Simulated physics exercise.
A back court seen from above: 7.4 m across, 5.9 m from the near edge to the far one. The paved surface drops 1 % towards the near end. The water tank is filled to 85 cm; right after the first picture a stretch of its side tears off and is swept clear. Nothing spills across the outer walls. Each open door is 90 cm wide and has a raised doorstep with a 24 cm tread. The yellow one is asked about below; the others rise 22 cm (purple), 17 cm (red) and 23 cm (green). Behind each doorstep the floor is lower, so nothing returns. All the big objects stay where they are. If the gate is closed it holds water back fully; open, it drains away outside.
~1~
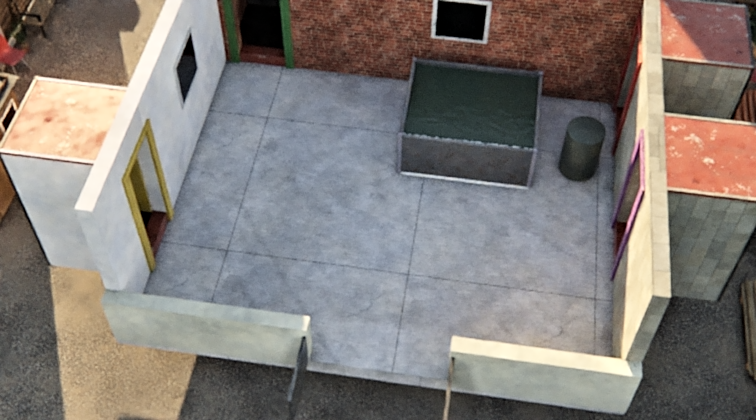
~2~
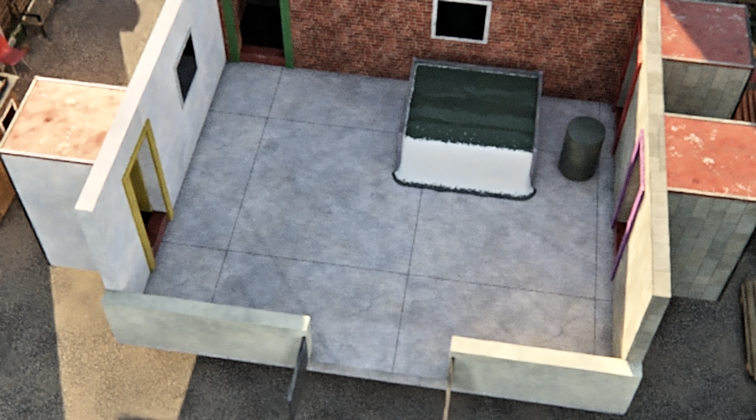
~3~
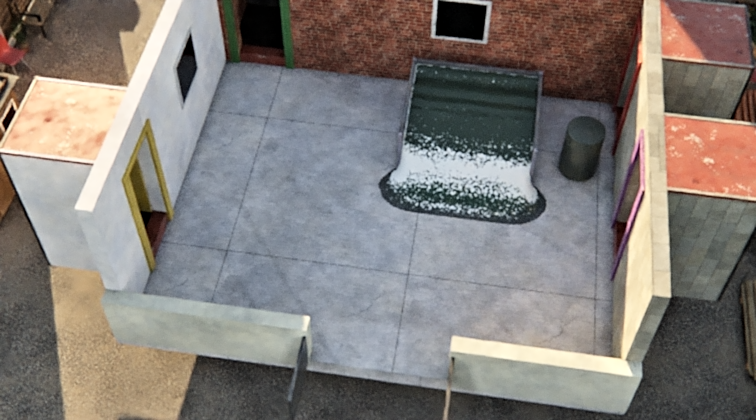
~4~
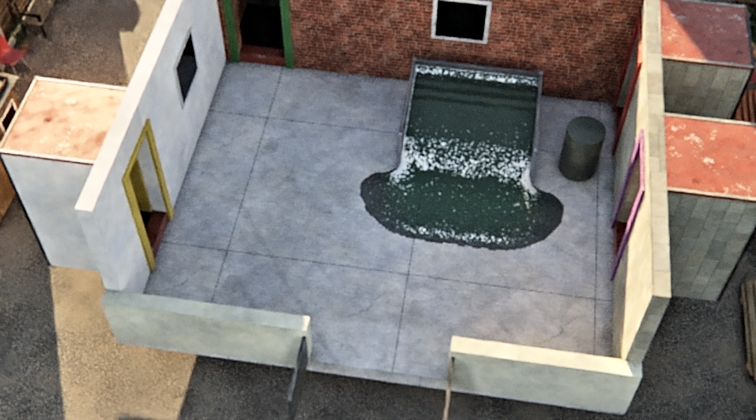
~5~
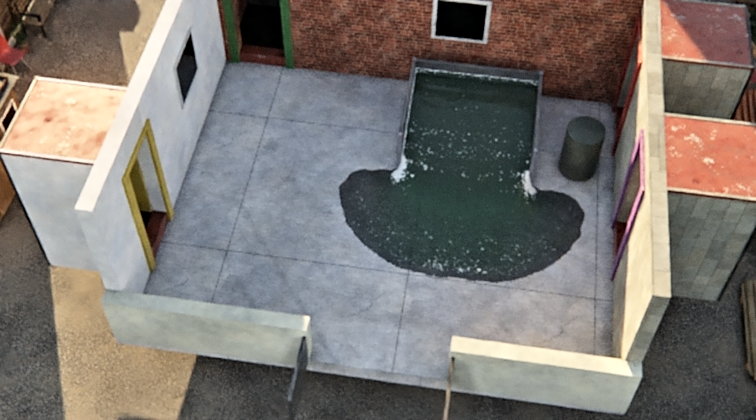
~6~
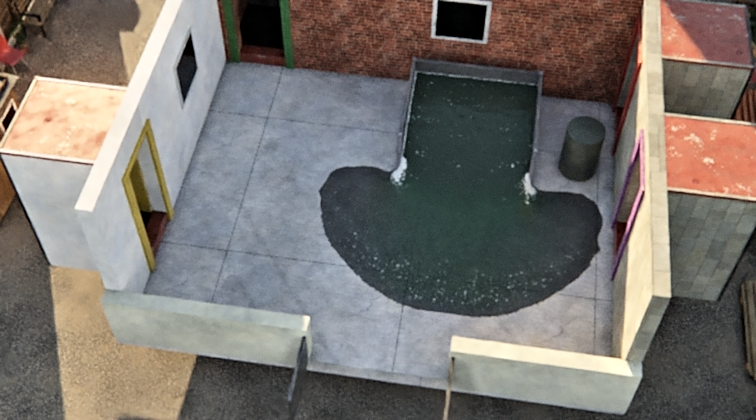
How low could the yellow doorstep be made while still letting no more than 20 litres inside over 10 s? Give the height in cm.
Some 5.5 cm above the ground.
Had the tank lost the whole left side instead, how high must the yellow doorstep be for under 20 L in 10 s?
Then roughly 16 cm.
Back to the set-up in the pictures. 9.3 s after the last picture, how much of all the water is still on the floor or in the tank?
About 54 per cent.
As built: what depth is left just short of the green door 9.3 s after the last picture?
Some 7.0 cm.
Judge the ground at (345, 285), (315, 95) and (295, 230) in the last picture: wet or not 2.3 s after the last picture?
In turn: Wet, dry, flooded.
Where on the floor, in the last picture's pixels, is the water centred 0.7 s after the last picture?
At about (463, 208).
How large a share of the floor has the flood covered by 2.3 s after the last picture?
About 55 per cent.
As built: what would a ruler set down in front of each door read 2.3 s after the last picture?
Depths in cm: Purple 5, red 0, green 0, yellow 1.
Then, 0.7 s after the last picture water covers 50 % of the floor, deepest (42 cm) near (468, 368); it has not reached the yellow door.
Then, 2.3 s after the last picture water covers 55 % of the floor, deepest (34 cm) near (492, 371); it has not reached the yellow door.
Then, 9.3 s after the last picture water covers 95 % of the floor, deepest (10 cm) near (134, 321); 7 cm at the yellow door, 0 litres in over its 24 cm doorstep.
At the yellow door as built, the water peaked near 9 cm, 6.3 s after the last picture.
With a doorstep of 4.5 cm, 29 litres would have come in within the 10 s; with 6.5 cm, 10 litres. So under 20 litres takes about 5.5 cm.
